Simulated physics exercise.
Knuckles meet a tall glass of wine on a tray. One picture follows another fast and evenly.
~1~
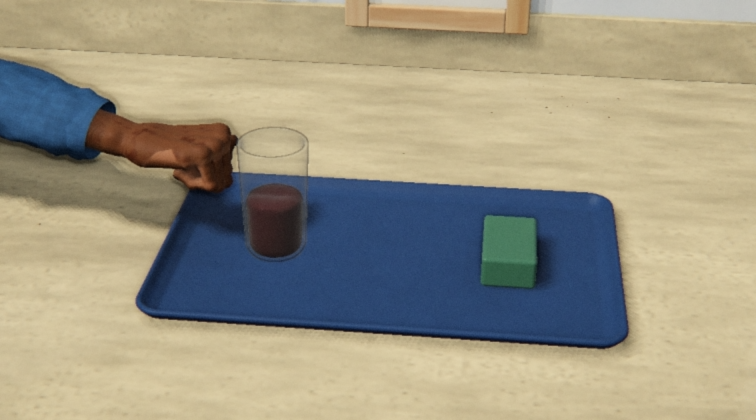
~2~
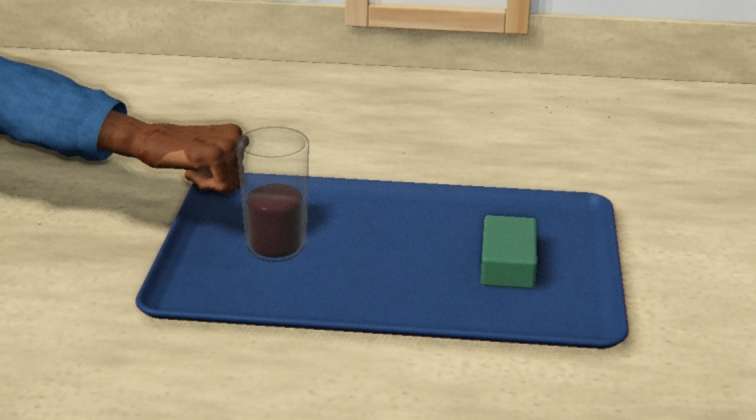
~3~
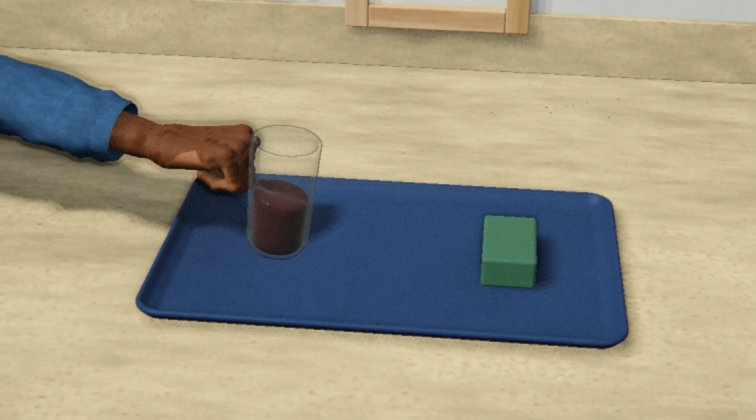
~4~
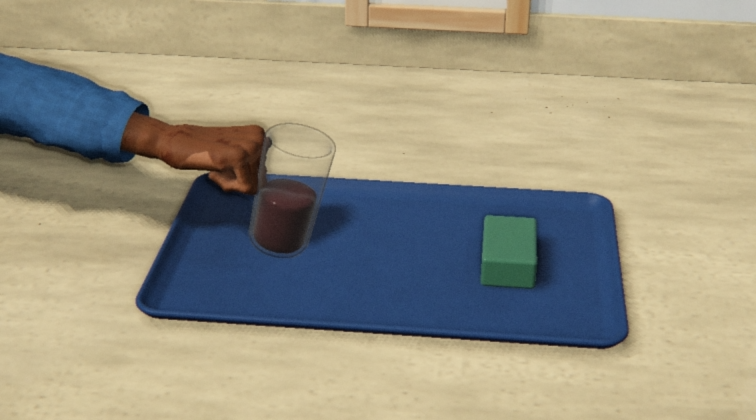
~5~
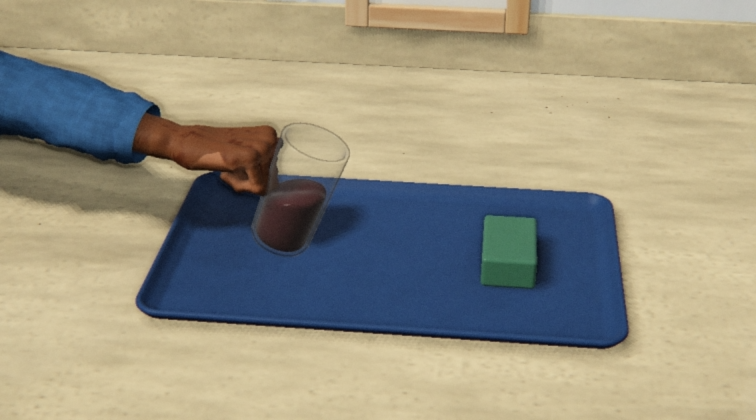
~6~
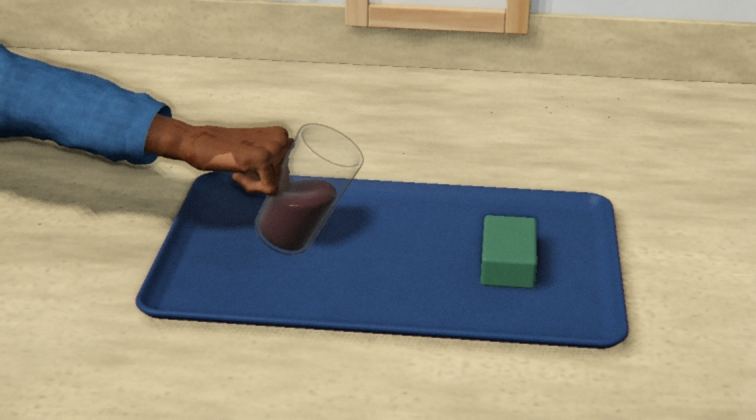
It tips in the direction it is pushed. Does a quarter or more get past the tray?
No, less than a quarter gets past it.
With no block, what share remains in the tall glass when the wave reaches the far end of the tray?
Tall glass content at that instant: ~ 50 per cent.
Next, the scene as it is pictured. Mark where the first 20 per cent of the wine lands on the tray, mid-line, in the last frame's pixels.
About (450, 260).
A moment on, the tall glass is falling and 100 per cent is in the glass, 0 on the tray and 0 above or beyond its rim.
Next, the tall glass lies on its side and 100 per cent is in the glass, 0 on the tray and 0 above or beyond its rim.
Then the tall glass lies on its side and 66 per cent is in the glass, 25 on the tray and 10 above or beyond its rim.
Later the tall glass lies on its side and 29 per cent is in the glass, 62 on the tray and 9 above or beyond its rim.
Finally, 93 per cent is held by tray and glass, 7 is off the tray.
